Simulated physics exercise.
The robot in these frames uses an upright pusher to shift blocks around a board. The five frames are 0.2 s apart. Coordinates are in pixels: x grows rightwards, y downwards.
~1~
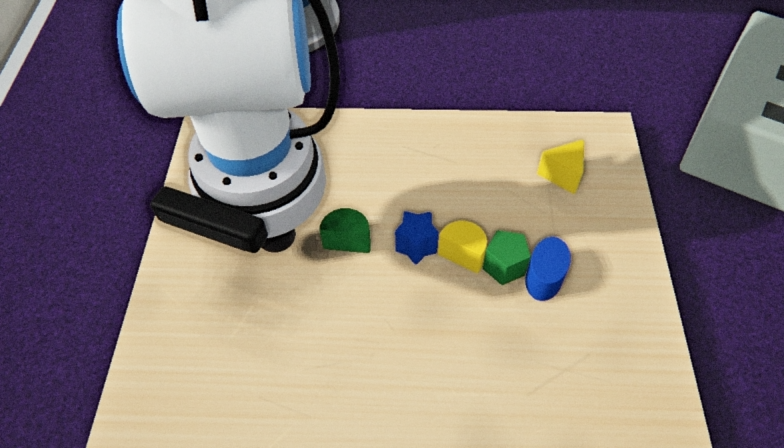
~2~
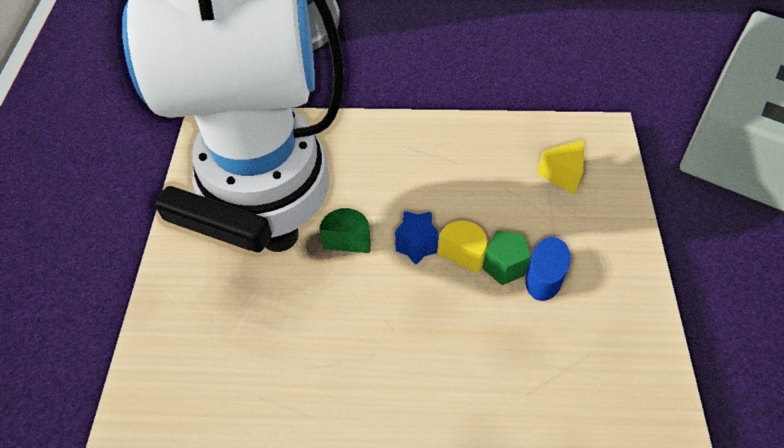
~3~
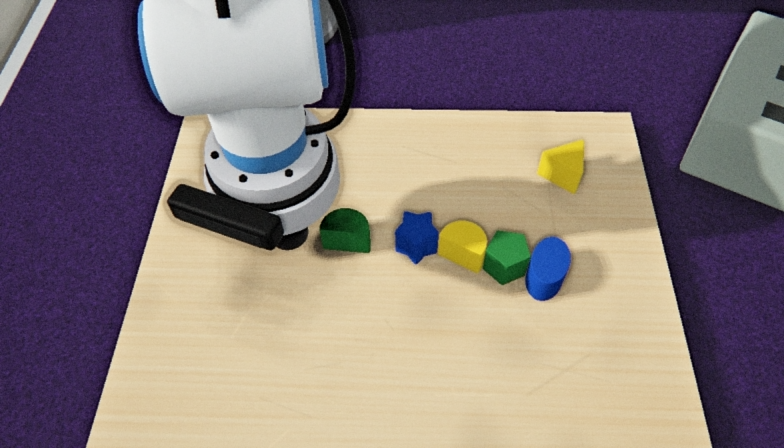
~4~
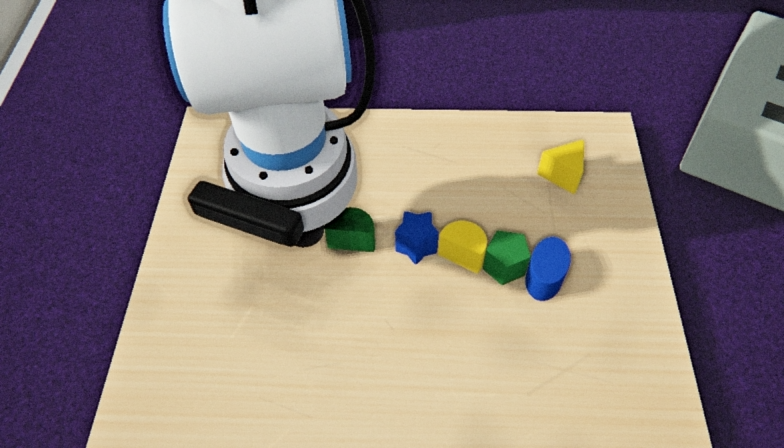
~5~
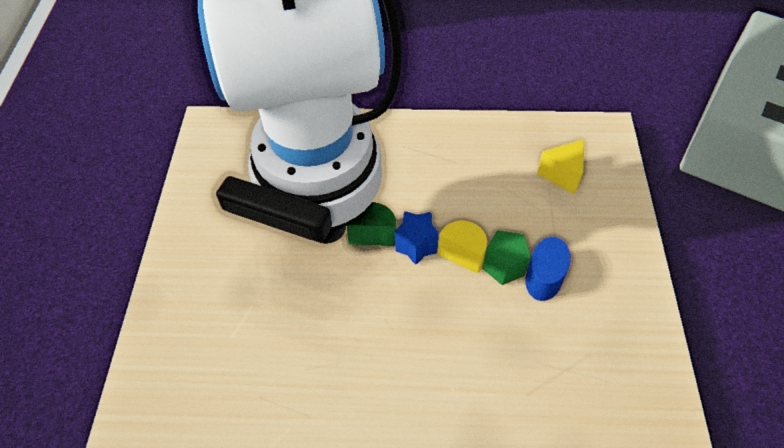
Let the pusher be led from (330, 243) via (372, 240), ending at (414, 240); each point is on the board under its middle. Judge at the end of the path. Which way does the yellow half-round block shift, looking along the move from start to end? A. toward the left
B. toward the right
B.
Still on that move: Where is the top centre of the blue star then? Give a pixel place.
I'd place it at (453, 224), taking the centre of its top.
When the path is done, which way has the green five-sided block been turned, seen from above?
From above, the green five-sided block will be seen to turn anti-clockwise.
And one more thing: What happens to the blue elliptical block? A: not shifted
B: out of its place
(B)
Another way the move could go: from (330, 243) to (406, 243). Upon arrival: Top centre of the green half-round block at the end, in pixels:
When the path ends, it will be at (417, 190).
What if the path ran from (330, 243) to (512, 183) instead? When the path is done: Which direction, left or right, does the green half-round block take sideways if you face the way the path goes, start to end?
Shifted left.
What follows on the original path. Halfway along, pusher at (372, 226); green half-round block at (407, 200), turned 40° anticlockwise; blue star at (426, 222), turned 35° clockwise.
At the end, pusher at (415, 226); green half-round block at (427, 187), turned 75° anticlockwise; blue star at (453, 224), turned 70° clockwise; yellow half-round block at (483, 247); green five-sided block at (523, 252), turned 30° anticlockwise; blue elliptical block at (565, 259), turned 20° clockwise.
